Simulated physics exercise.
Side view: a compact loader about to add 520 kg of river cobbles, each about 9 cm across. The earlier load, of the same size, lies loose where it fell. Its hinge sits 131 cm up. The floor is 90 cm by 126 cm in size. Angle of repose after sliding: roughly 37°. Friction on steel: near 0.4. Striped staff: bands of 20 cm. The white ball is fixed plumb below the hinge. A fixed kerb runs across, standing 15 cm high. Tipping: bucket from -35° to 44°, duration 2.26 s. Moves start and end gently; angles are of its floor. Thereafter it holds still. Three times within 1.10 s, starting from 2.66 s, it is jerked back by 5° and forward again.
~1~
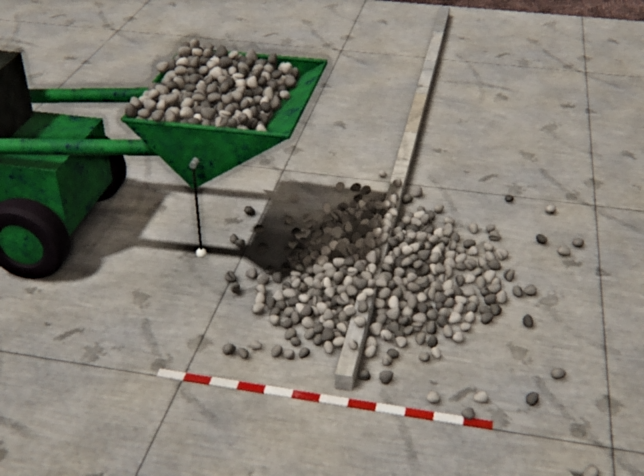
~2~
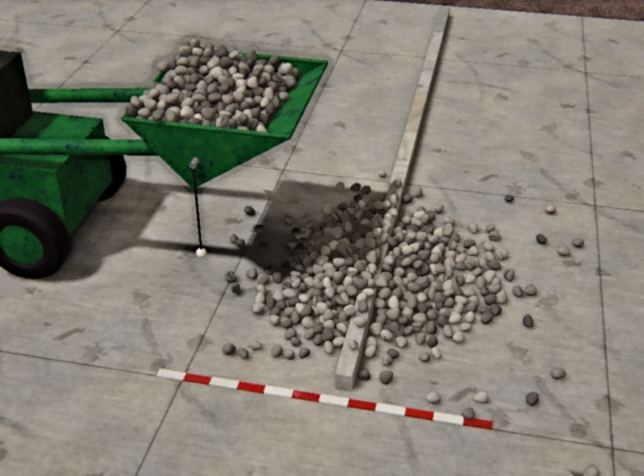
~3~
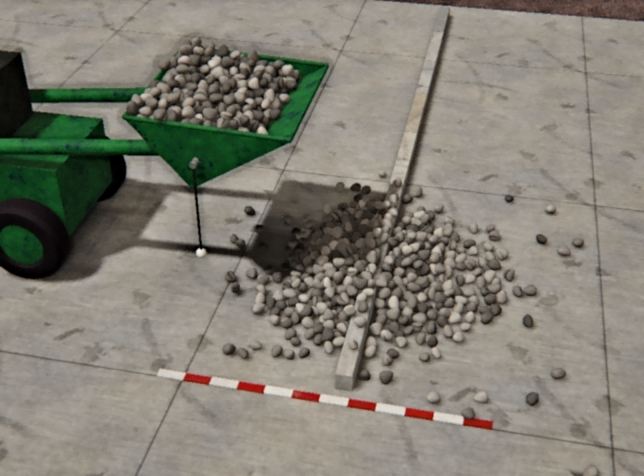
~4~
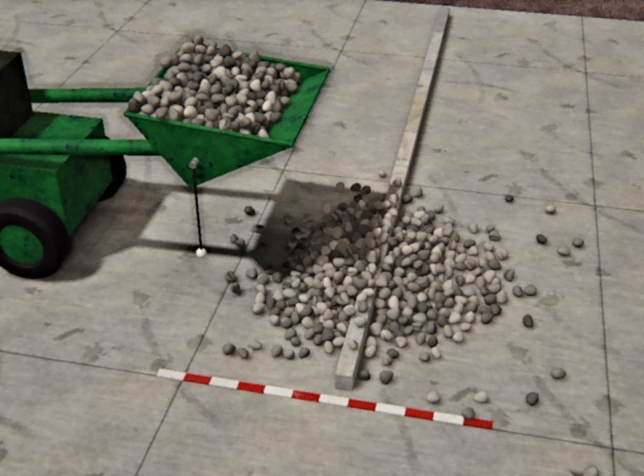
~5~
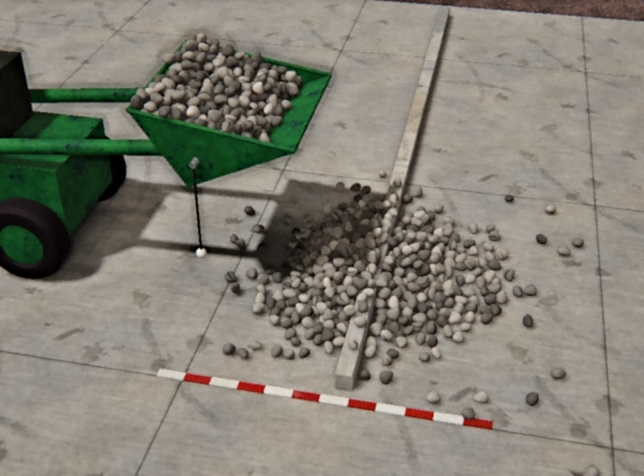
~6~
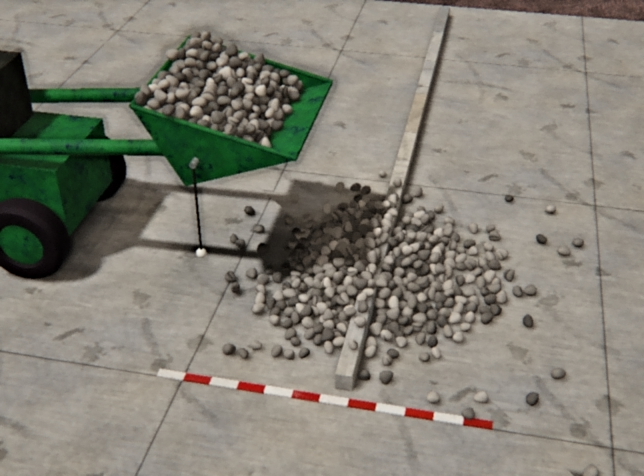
The clip opens on a green loader at left, its raised bucket heaped with grey cobbles beside a loose pile lying across a narrow kerb. The bucket barely moves at first, then tilts slightly forward, its right lip dipping a little while its stones stay heaped inside and the pile remains still.
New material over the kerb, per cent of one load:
8 per cent.
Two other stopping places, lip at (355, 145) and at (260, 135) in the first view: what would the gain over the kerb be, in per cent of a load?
Case one about 70 %, case two about 0 %.
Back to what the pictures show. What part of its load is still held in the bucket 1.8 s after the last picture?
Close to 5 in a hundred is still held.
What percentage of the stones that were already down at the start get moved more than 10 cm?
I'd say roughly 10 per cent of them.
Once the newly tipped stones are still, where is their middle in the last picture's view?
(316, 254).
Then, 1.1 s after the last picture the floor is at 31°; in per cent of one load, 85 in the bucket, 75 on this side of the kerb, 40 over the kerb; the foremost stones are at (555, 299).
Then, 1.8 s after the last picture the floor is at 44°; in per cent of one load, 3 in the bucket, 153 on this side of the kerb, 44 over the kerb; the foremost stones are at (555, 299).
Then, 3.6 s after the last picture the floor is at 44°; in per cent of one load, 0 in the bucket, 152 on this side of the kerb, 48 over the kerb; the foremost stones are at (555, 299).
Then, 6.3 s after the last picture the floor is at 44°; in per cent of one load, 0 in the bucket, 152 on this side of the kerb, 48 over the kerb; the foremost stones are at (555, 299). Net gain over the kerb, 8.
